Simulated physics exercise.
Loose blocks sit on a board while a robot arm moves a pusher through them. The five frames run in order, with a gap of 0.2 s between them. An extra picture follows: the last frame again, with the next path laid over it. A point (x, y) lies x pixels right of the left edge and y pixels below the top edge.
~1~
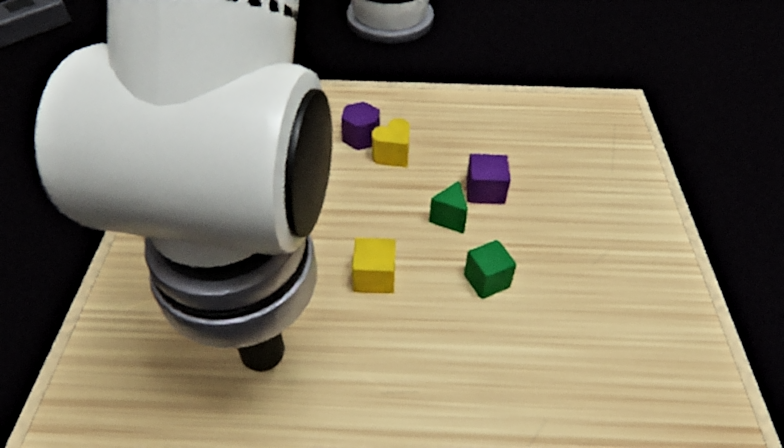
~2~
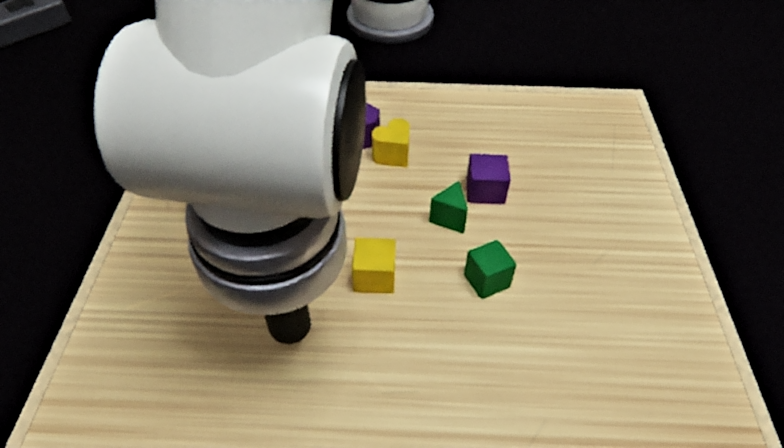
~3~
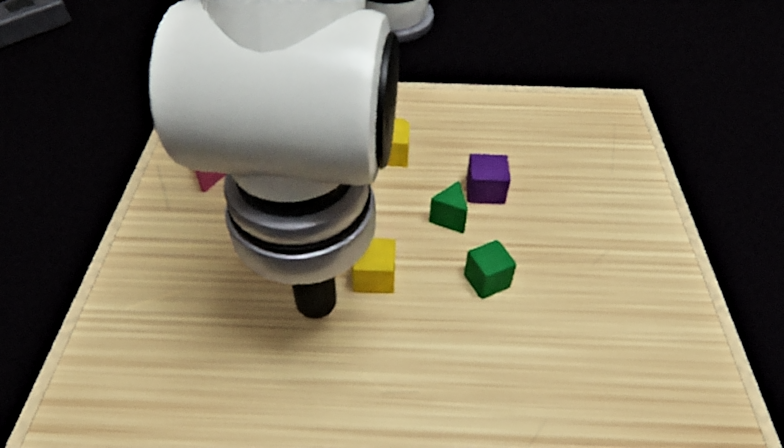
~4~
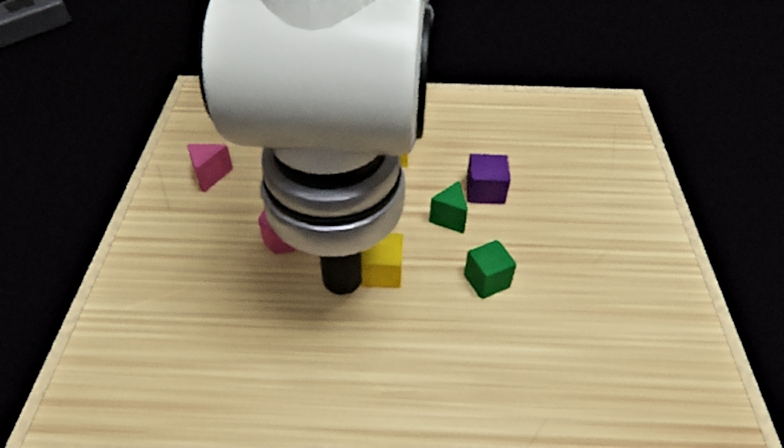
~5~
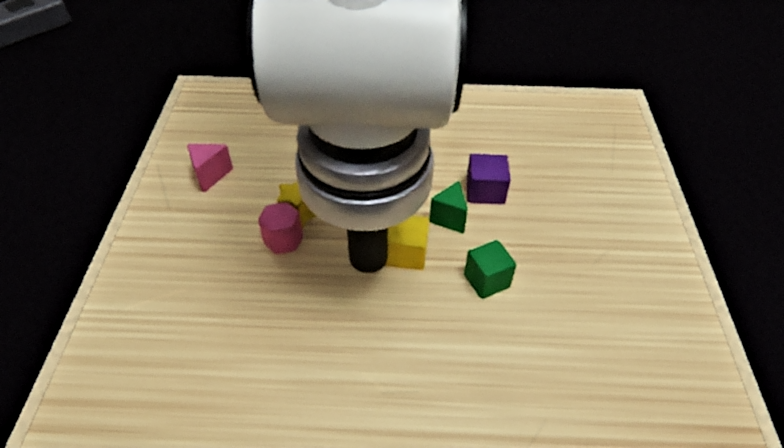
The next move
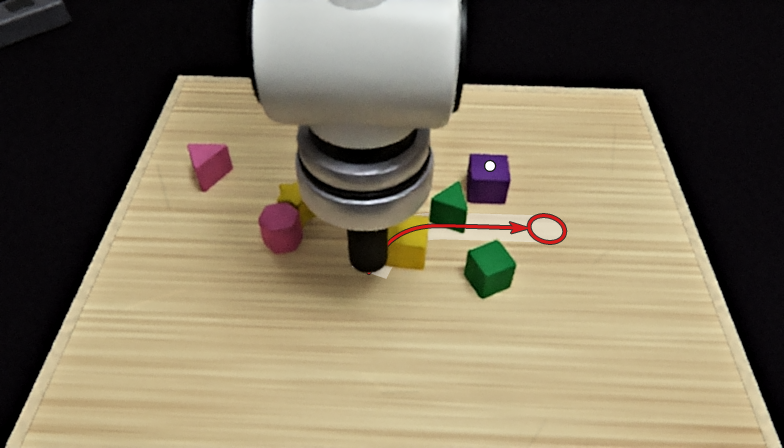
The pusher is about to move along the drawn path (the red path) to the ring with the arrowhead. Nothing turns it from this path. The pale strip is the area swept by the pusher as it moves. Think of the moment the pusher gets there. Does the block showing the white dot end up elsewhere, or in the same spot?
That block will keep its spot.
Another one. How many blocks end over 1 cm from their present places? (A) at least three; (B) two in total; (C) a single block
Correct choice: B.
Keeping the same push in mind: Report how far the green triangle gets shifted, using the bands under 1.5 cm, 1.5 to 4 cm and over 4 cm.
Shift: Over 4 cm.
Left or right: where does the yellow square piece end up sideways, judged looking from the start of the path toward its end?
It's going to go right.
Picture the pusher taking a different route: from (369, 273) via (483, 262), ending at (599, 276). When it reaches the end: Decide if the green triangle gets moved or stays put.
Displaced, by a centimetre or more.
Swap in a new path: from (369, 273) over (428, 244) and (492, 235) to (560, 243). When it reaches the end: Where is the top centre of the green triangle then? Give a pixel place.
Top centre: (460, 176).
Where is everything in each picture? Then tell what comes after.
The first frame shows pusher tip (264, 354); block tops, yellow square piece (374, 253); green triangle (453, 195); purple square piece (490, 166).
The second frame shows pusher (290, 327); blocks unchanged.
The third frame shows pusher (317, 303); blocks unchanged.
The fourth frame shows pusher (343, 280); yellow square piece (382, 248).
The fifth frame shows pusher (368, 259); yellow square piece (408, 229); green triangle (453, 195); purple square piece (490, 166).
Path on the board, from (369, 273) through (411, 230) and (478, 227) to (547, 229); the dot is on the purple square piece.
What follows on the original path. One third of the way, pusher (412, 216); yellow square piece (454, 207), turned 60° clockwise; green triangle (475, 188), turned 45° clockwise.
Two thirds of the way, pusher (482, 213); yellow square piece (520, 217), turned 110° clockwise; green triangle (520, 189).
At the end, pusher (551, 215); yellow square piece (571, 233), turned 165° clockwise; green triangle (538, 182), turned 20° anticlockwise; purple square piece in place.
